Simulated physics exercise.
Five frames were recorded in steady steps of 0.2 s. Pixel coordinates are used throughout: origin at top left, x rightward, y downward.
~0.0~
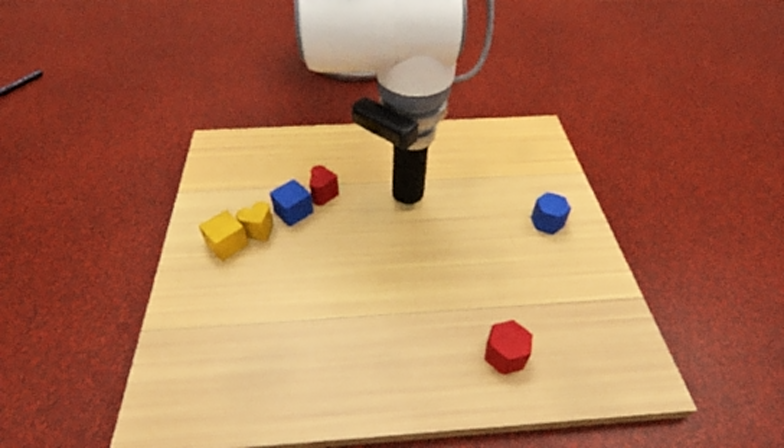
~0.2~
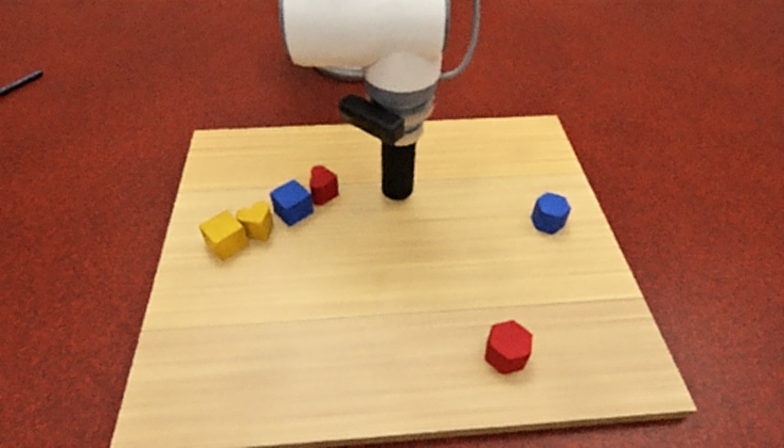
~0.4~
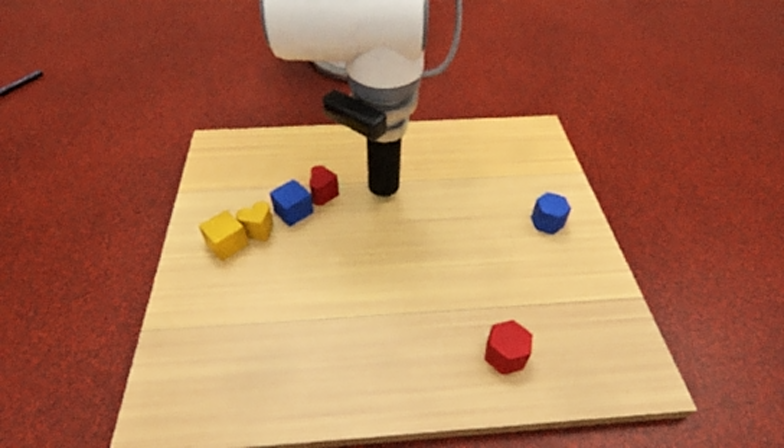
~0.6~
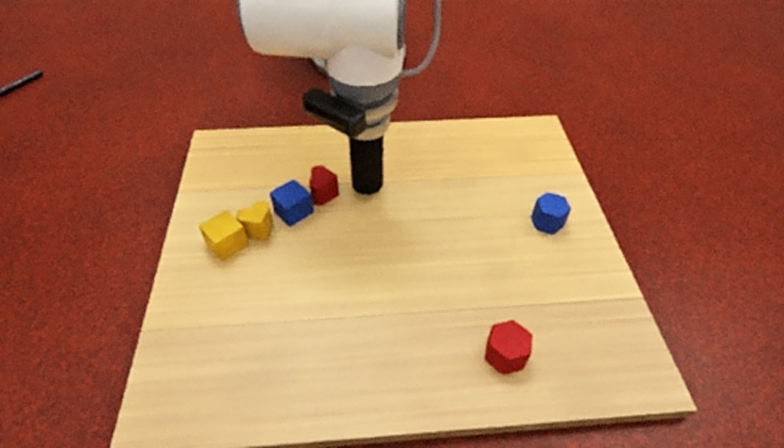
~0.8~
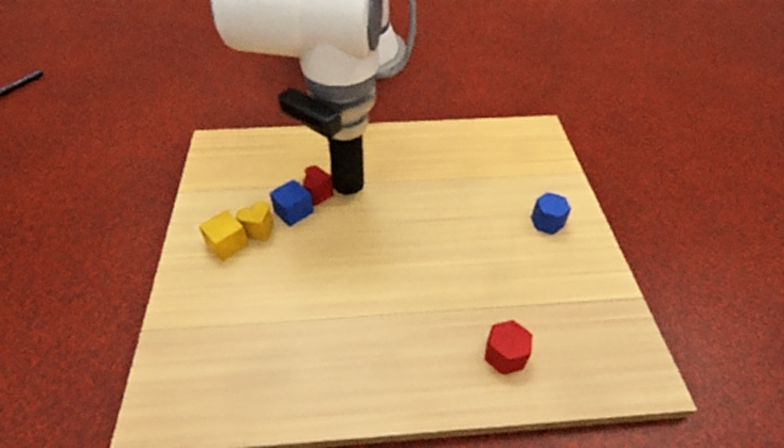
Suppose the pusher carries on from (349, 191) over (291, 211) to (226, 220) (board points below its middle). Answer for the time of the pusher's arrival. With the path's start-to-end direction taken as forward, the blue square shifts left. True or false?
My answer: False.
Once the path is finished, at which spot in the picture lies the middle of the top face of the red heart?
In the picture, that point is around (278, 174).
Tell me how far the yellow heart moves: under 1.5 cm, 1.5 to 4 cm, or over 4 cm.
The shift is above 4 cm.
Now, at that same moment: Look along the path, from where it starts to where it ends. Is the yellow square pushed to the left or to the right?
Its shift is leftward.
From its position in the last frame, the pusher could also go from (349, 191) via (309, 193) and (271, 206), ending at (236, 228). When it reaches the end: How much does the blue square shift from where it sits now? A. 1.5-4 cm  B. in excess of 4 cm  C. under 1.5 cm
Answer: B.
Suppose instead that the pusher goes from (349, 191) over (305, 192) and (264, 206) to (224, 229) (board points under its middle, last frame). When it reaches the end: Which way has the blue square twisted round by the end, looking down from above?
Its spin: Anticlockwise.
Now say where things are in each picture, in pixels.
In the first picture, tip of the pusher at (408, 193), middles of tops, yellow square at (221, 226), yellow heart at (254, 212), blue square at (290, 193), red heart at (321, 176).
In the second picture, pusher at (397, 189), nothing pushed.
In the third picture, pusher at (384, 186), nothing pushed.
In the fourth picture, pusher at (368, 184), nothing pushed.
In the fifth picture, pusher at (349, 184), yellow square at (221, 226), yellow heart at (254, 212), blue square at (290, 193), red heart at (315, 176).
On the path given first. One third of the way, pusher at (308, 198); yellow square at (214, 231); yellow heart at (246, 215), turned 25° anticlockwise; blue square at (269, 195), turned 15° anticlockwise; red heart at (285, 174), turned 80° clockwise.
Two thirds of the way, pusher at (267, 209); yellow square at (197, 243), turned 15° clockwise; yellow heart at (220, 218), turned 95° anticlockwise; blue square at (232, 195), turned 40° clockwise; red heart at (278, 174), turned 110° clockwise.
At the end, pusher at (224, 213); yellow square at (185, 252); yellow heart at (196, 225), turned 115° anticlockwise; blue square at (192, 192), turned 75° clockwise; red heart at (278, 174), turned 110° clockwise.
